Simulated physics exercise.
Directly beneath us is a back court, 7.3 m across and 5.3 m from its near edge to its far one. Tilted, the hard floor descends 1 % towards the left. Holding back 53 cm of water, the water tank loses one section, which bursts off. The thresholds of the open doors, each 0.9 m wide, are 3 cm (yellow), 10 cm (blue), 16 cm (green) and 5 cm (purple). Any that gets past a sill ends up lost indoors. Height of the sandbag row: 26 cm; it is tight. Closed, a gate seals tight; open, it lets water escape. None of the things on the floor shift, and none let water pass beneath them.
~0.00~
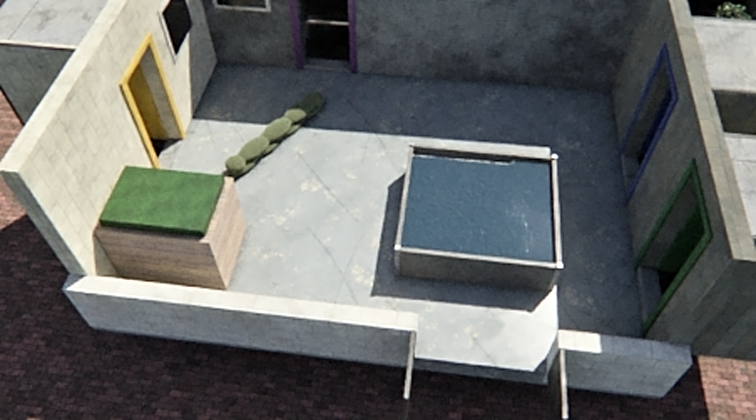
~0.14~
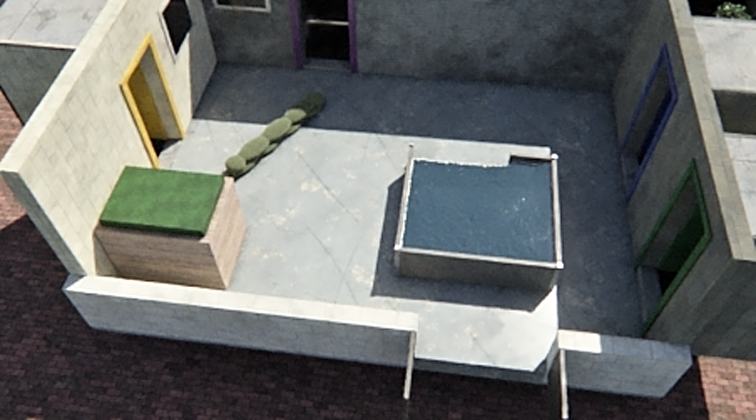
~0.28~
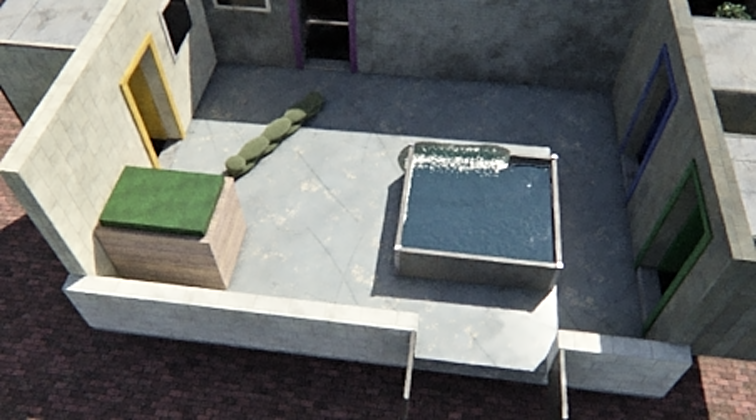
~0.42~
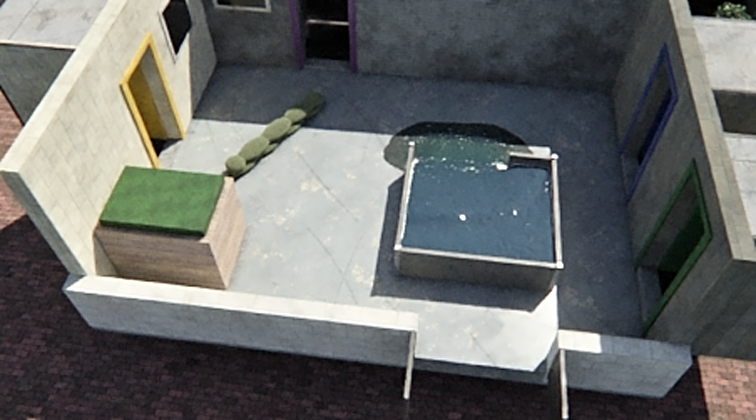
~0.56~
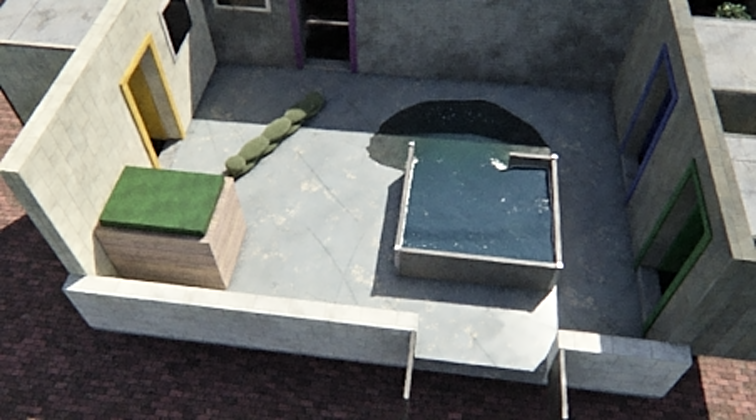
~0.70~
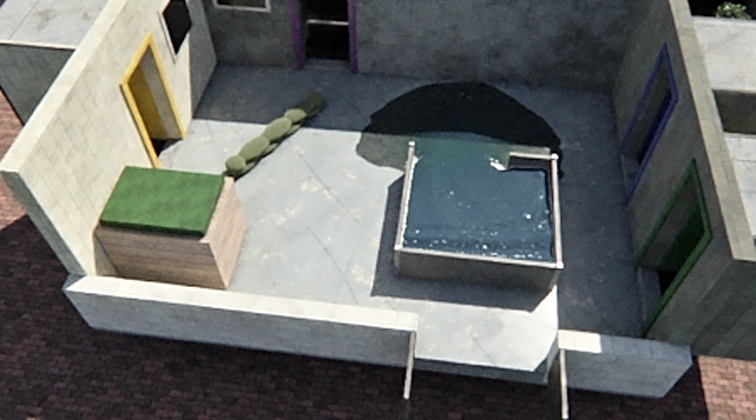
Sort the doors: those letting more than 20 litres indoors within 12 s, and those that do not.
The yellow door is among those letting more in; the blue door is among those that do not; the green door is among those that do not; the purple door is among those letting more in.
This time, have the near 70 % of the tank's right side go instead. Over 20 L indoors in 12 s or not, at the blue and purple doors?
Compared with that limit, blue falls short while purple falls short.
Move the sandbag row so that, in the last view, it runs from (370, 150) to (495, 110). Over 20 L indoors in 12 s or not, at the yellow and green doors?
At the yellow door the limit is exceeded, and at the green door it is not reached.
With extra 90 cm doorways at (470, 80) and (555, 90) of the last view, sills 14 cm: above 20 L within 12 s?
Well, the first one ends up on the high side, the second one on the low side.
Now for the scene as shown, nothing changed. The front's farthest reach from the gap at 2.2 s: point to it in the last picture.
(263, 67).
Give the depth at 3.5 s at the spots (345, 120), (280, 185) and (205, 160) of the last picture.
Around 4 cm, 0 cm and 0 cm.
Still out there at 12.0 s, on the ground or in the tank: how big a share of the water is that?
Roughly 88 per cent is still there.
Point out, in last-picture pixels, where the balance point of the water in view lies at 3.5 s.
Around (434, 144) in the last picture.
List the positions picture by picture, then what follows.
The first frame shows the water tank at (479, 204) is whole and still, 53 cm deep.
In the second frame, water pours out on the water tank's far side and has run 0.8 m, to a hidden place; typically 5 cm deep outside, 53 cm at the water tank's back.
In the third frame, water pours out on the water tank's far side and has run 1.0 m, to a hidden place; typically 9 cm deep outside, 53 cm at the water tank's back.
In the fourth frame, water pours out on the water tank's far side and has run 1.3 m, to (498, 130); typically 7 cm deep outside, 53 cm at the water tank's back.
In the fifth frame, the front is at (485, 105), 1.8 m from the gap on the water tank's far side; 3.5 m2 of floor is under water; 50 cm left at the back of the water tank.
In the sixth frame, the front is at (482, 86), 2.2 m from the gap on the water tank's far side; 4.7 m2 of floor is under water; 45 cm left at the back of the water tank.
After 1.4 s water covers 20 % of the floor and is deepest (32 cm) near (446, 81); yellow door not reached, blue door not reached, green door not reached, purple door not reached.
After 2.2 s water covers 25 % of the floor and is deepest (30 cm) near (455, 89); yellow door not reached, blue door not reached, green door not reached, purple door 13 cm at the sill, 3 L in.
After 3.5 s water covers 45 % of the floor and is deepest (26 cm) near (211, 76); yellow door not reached, blue door 7 cm at the sill, 0 L in, green door not reached, purple door 9 cm at the sill, 28 L in.
After 7.0 s water covers 80 % of the floor and is deepest (16 cm) near (173, 216); yellow door 8 cm at the sill, 10 L in, blue door 5 cm at the sill, 0 L in, green door 7 cm at the sill, 0 L in, purple door 8 cm at the sill, 56 L in.
After 12.0 s water covers 95 % of the floor and is deepest (10 cm) near (166, 178); yellow door 8 cm at the sill, 90 L in, blue door 3 cm at the sill, 0 L in, green door 5 cm at the sill, 0 L in, purple door 6 cm at the sill, 70 L in.
